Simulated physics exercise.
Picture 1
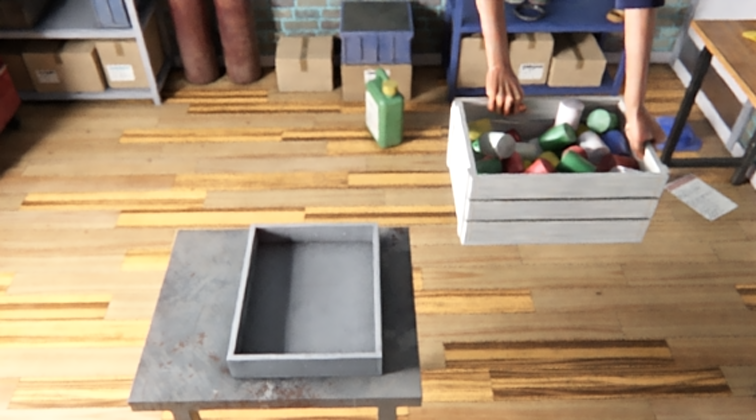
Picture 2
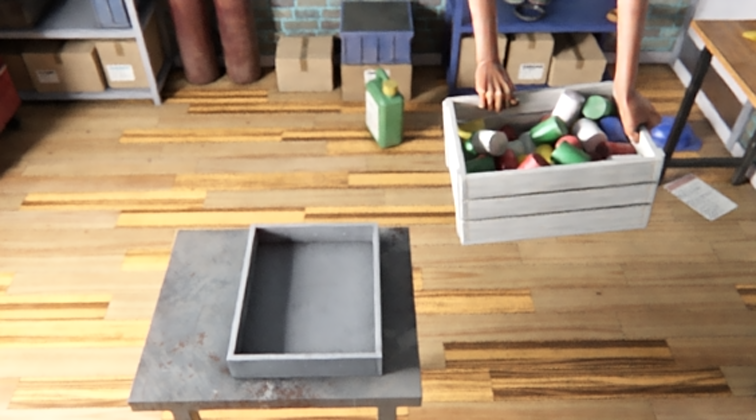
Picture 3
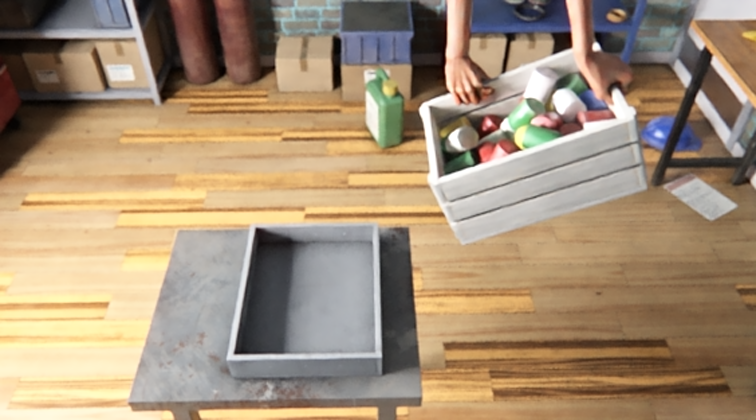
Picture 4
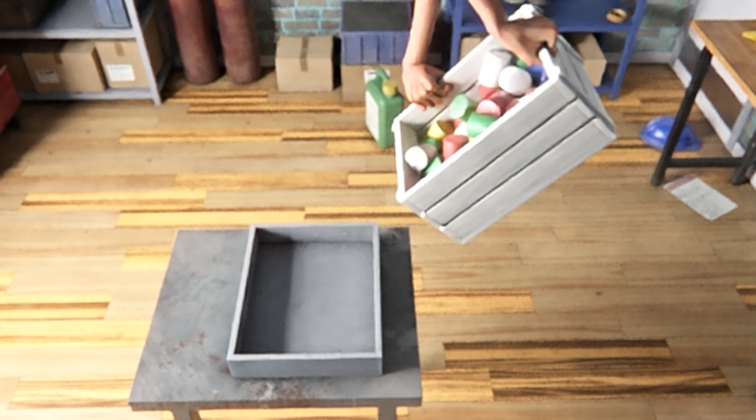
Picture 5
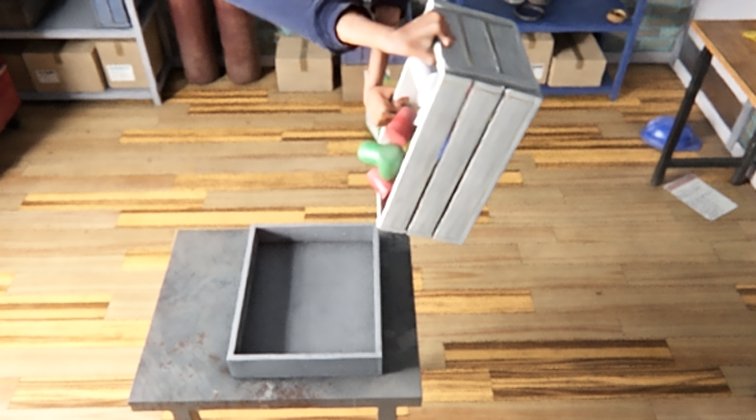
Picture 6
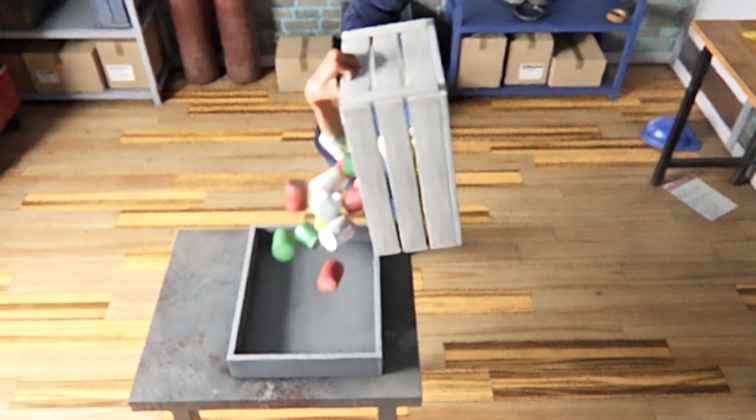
A white box of colourful jars is tilted left by two hands, and several jars tumble out.
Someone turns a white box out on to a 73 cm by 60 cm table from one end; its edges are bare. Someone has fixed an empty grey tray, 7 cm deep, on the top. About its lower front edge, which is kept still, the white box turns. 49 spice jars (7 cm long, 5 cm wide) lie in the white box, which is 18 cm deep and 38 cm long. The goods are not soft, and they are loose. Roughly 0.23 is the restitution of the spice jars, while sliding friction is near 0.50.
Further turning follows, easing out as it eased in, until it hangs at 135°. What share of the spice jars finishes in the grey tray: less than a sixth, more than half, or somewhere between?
More than half.
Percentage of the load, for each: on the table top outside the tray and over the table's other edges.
I'd put it at about 5 percent, then about 0 percent.
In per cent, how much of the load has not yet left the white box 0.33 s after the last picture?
Near 30 per cent, give or take.
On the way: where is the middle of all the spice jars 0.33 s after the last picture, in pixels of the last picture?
Estimated middle - around (334, 277).
Then, 0.33 s after the last picture, tilt 126°; 14 still in the white box, 22 in the grey tray, 3 on the table top outside the tray and 10 in the air.
Then, 0.75 s after the last picture, tilt 135°; 41 in the grey tray, 6 on the table top outside the tray and 2 in the air.
Then, 1.33 s after the last picture, tilt 135°; 46 in the grey tray and 3 on the table top outside the tray.
Final count (2.08 s after the last picture), 46 in the grey tray, 2 on the table top outside the tray and 1 over the table's other edges. Asked share, 46 of 49, 94 per cent.
